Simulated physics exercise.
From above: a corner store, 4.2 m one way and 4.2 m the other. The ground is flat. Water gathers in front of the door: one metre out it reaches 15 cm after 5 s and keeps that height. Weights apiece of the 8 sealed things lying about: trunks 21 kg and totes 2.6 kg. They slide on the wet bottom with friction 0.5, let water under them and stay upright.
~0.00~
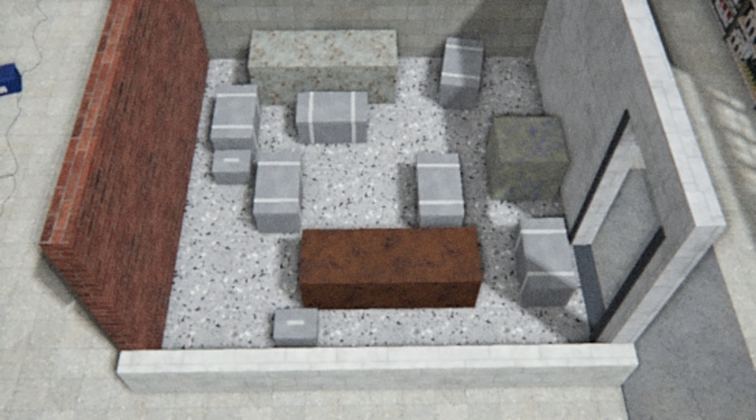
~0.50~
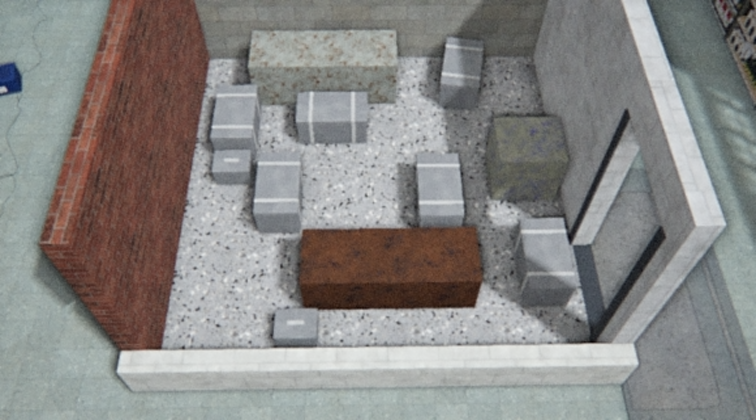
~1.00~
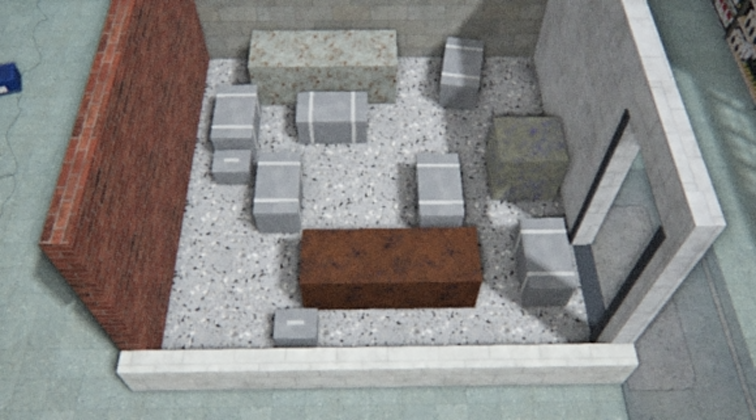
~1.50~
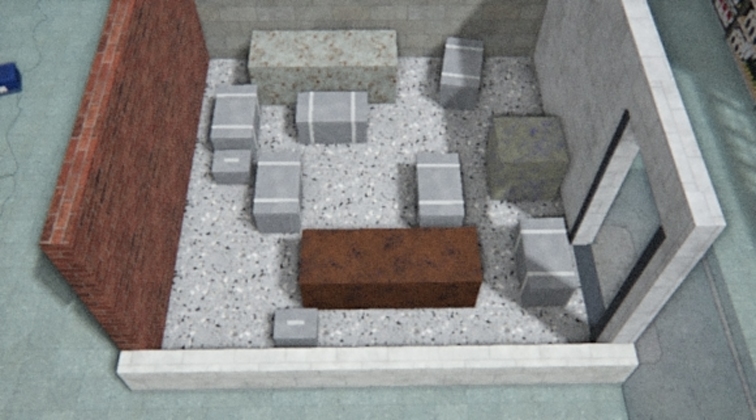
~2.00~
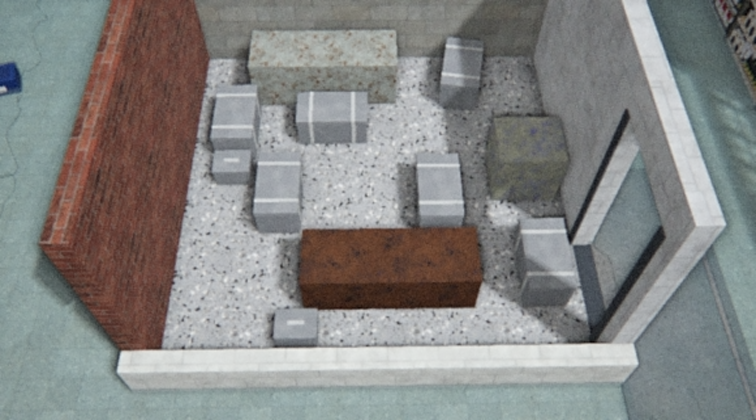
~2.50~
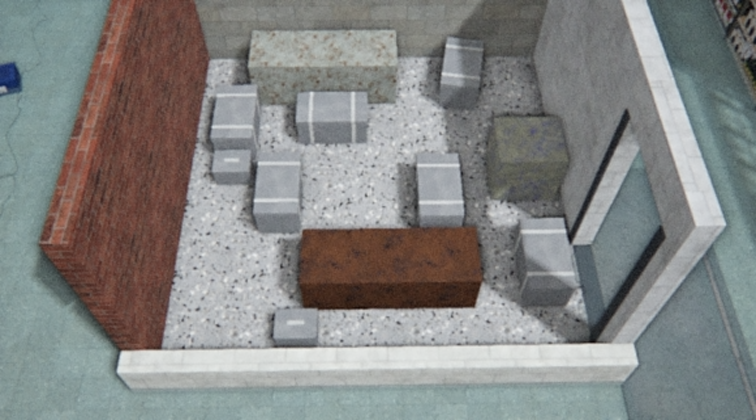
Water spread thinly over the paving outside a small walled room, turning it from pale to bluish green, while the gray boxes, the rusty brown block and everything else inside stayed still.
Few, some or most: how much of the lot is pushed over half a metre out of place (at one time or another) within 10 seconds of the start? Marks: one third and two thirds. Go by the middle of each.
That comes to not even a third.
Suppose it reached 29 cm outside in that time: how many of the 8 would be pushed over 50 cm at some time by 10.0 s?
In that case 5 of them.
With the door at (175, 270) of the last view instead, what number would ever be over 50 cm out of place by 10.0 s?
In that case 3 of them.
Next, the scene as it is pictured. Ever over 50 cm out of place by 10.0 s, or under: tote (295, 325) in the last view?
It is past it.
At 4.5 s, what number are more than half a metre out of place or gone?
I count 0.
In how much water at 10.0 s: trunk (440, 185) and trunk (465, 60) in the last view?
Roughly 4 and 2 cm.
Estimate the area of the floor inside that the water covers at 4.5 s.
Roughly 1.5 m2.
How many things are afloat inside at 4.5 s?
At that moment 0.
After 3.5 s 0 of 8 are over 50 cm from their spots; 0 afloat.
After 4.5 s 0 of 8 are over 50 cm from their spots; 0 afloat.
After 7.0 s 1 of 8 are over 50 cm from their spots; 0 afloat.
After 10.0 s 1 of 8 are over 50 cm from their spots, and 1 have been at some point; 3 afloat.
